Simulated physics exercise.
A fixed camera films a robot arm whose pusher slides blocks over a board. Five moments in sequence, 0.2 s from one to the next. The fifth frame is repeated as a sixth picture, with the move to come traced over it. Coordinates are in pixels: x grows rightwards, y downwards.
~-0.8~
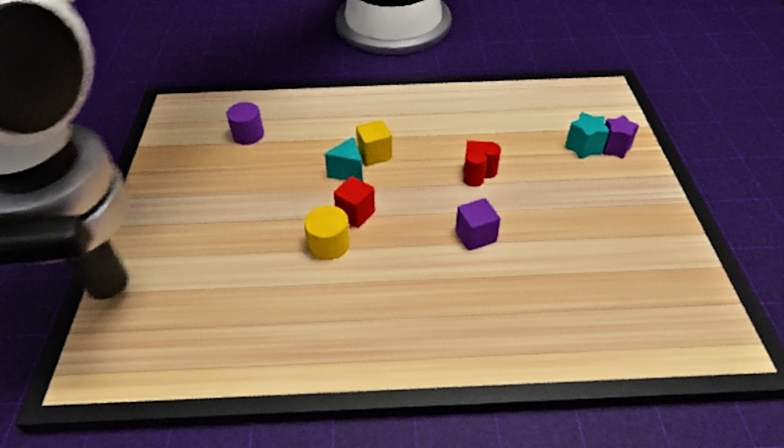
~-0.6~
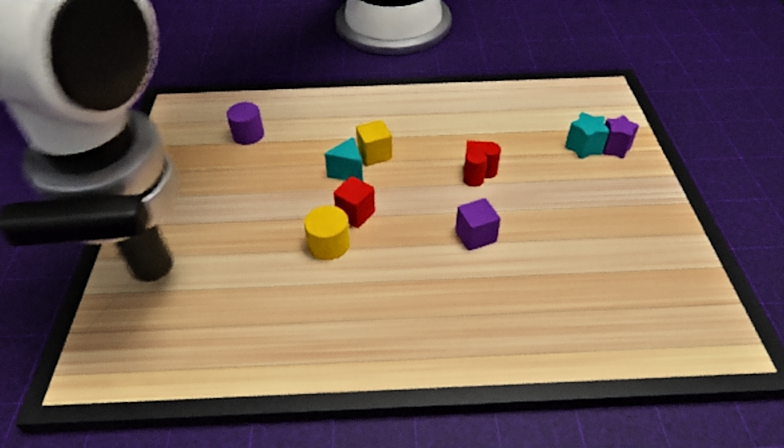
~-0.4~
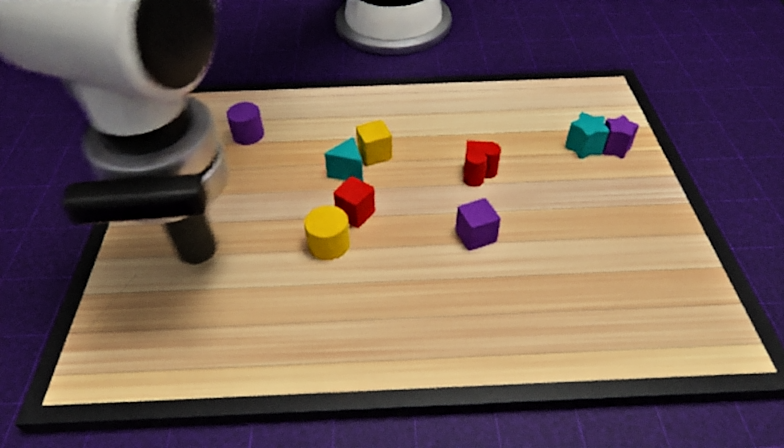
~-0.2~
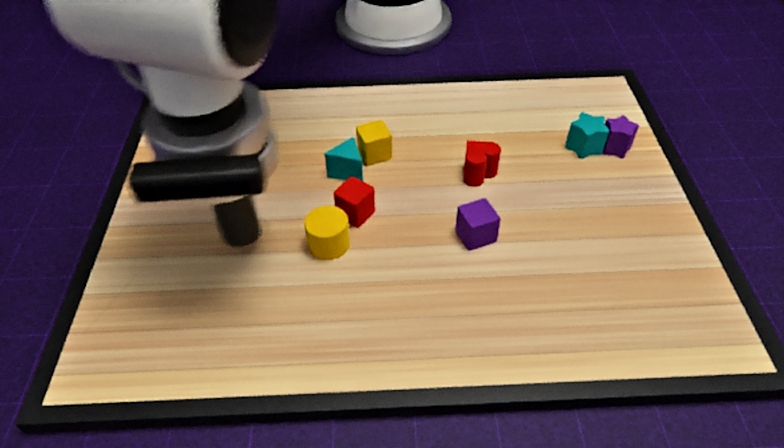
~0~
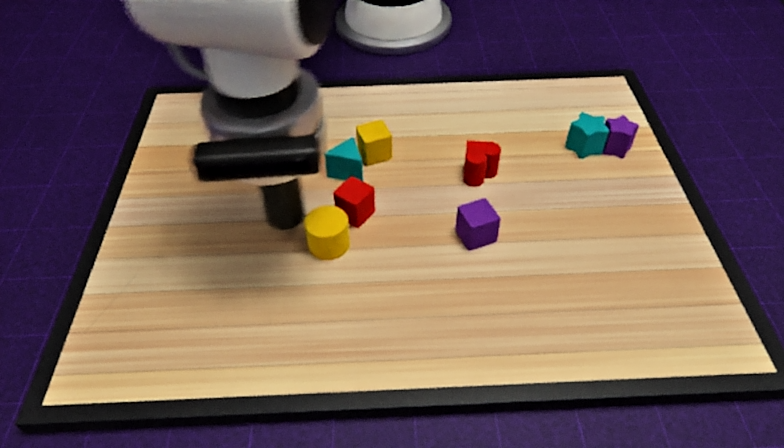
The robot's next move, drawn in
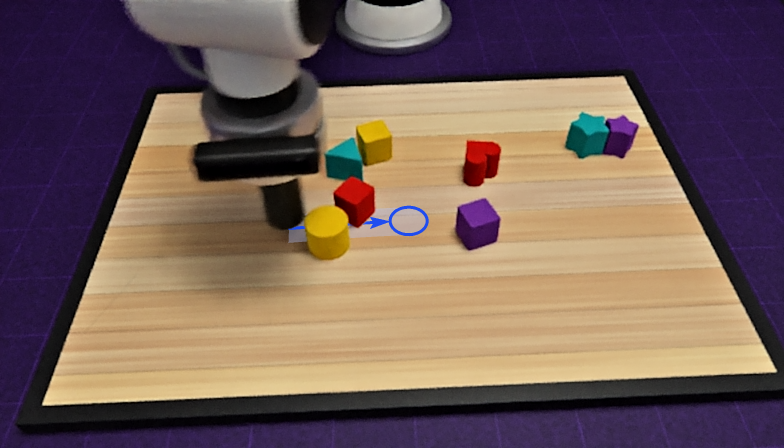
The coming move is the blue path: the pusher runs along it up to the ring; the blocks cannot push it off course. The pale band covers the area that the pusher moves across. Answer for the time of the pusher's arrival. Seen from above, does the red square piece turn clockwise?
I believe not.
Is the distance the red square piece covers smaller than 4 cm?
Answer: No.
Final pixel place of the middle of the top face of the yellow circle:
I think it will end close to (364, 230).
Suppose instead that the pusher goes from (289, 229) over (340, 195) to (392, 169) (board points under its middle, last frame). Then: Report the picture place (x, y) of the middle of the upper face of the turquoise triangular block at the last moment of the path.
The middle of its top is at (359, 136).
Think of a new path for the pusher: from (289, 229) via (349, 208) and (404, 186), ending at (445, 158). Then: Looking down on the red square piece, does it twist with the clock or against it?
Seen from above, clockwise.
The drawn path runs from (289, 229) directly to (409, 221).
The first path, step by step. One third of the way, pusher (328, 213); yellow circle (348, 226); red square piece (360, 188).
Two thirds of the way, pusher (369, 210); yellow circle (364, 230); red square piece (398, 180), turned 25° anticlockwise.
At the end, pusher (409, 208); yellow circle (364, 230); red square piece (421, 172), turned 80° anticlockwise; purple square piece not moved.
